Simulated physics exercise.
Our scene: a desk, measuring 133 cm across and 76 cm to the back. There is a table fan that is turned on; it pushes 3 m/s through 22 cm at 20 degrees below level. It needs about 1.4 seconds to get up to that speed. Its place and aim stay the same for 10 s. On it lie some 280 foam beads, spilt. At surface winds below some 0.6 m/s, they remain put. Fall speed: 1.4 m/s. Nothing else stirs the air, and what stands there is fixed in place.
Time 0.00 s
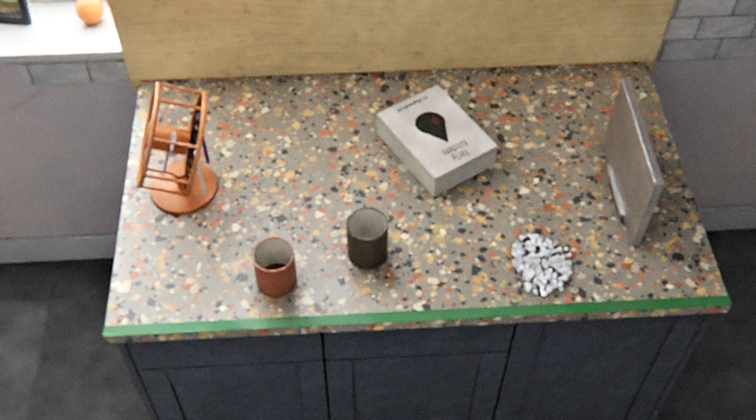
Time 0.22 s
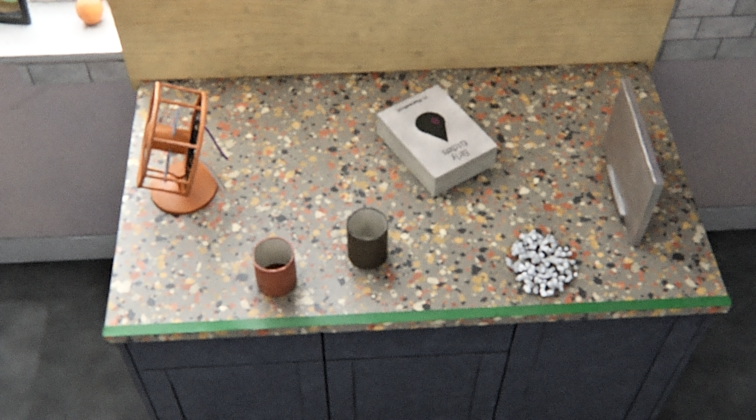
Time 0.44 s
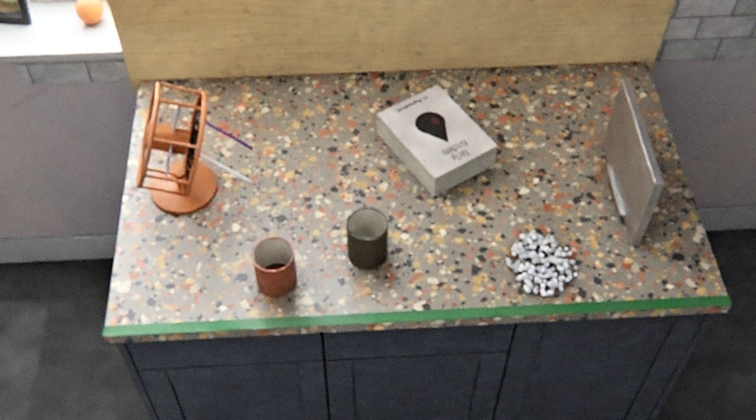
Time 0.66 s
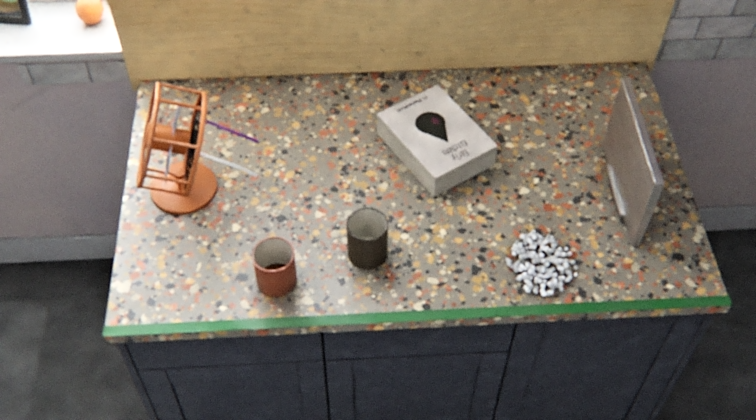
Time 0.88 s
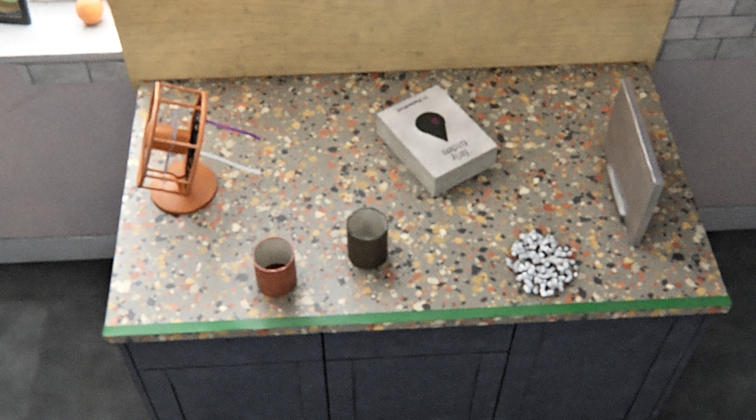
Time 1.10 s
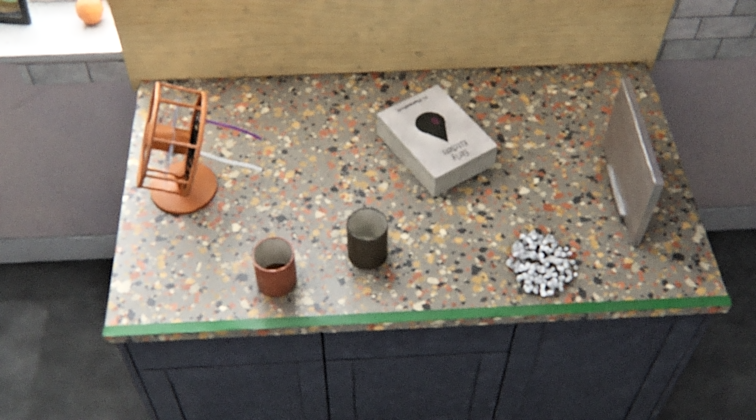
To begin with, a copper-coloured table fan, two mugs, a white box, an upright panel and a cluster of small white pieces sit on a speckled counter. Thin streamers then appear at the fan's right side and extend outward, fluttering slightly, while everything else stays in place.
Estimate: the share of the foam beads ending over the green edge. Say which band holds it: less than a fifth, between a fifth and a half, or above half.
My bet is that over five tenths will be past that edge.
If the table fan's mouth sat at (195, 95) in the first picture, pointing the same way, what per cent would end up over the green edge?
Some 100 %.
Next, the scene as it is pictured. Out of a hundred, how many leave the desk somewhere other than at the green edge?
The share comes to some 10 per cent.
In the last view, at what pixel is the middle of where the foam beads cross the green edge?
Midpoint of crossings, approx. (592, 313).
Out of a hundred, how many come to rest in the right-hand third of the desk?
Around 1 per cent.
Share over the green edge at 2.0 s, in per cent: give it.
I'd put it at some 80 %.
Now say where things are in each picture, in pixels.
In the first frame, the middle of the foam beads is near (539, 267), none has stirred yet and the mouth of the table fan is at (171, 140).
In the second frame, the middle of the foam beads is near (541, 266), none has stirred yet and the green edge is centred on (422, 321).
In the third frame, the middle of the foam beads is near (544, 262), none has stirred yet, the top of a laptop is at (642, 129) and the top of a mug is at (367, 224).
In the fourth frame, the middle of the foam beads is near (544, 262) and none has stirred yet.
In the fifth frame, the middle of the foam beads is near (544, 262) and none has stirred yet.
In the sixth frame, the middle of the foam beads is near (537, 265) and none has stirred yet.
After 2.0 s the count stands so, 84 % are over the green edge.
After 3.2 s the count stands so, 87 % are over the green edge.
After 5.5 s the count stands so, 88 % are over the green edge.
After 10.0 s, at the end, 89 % are over the green edge.
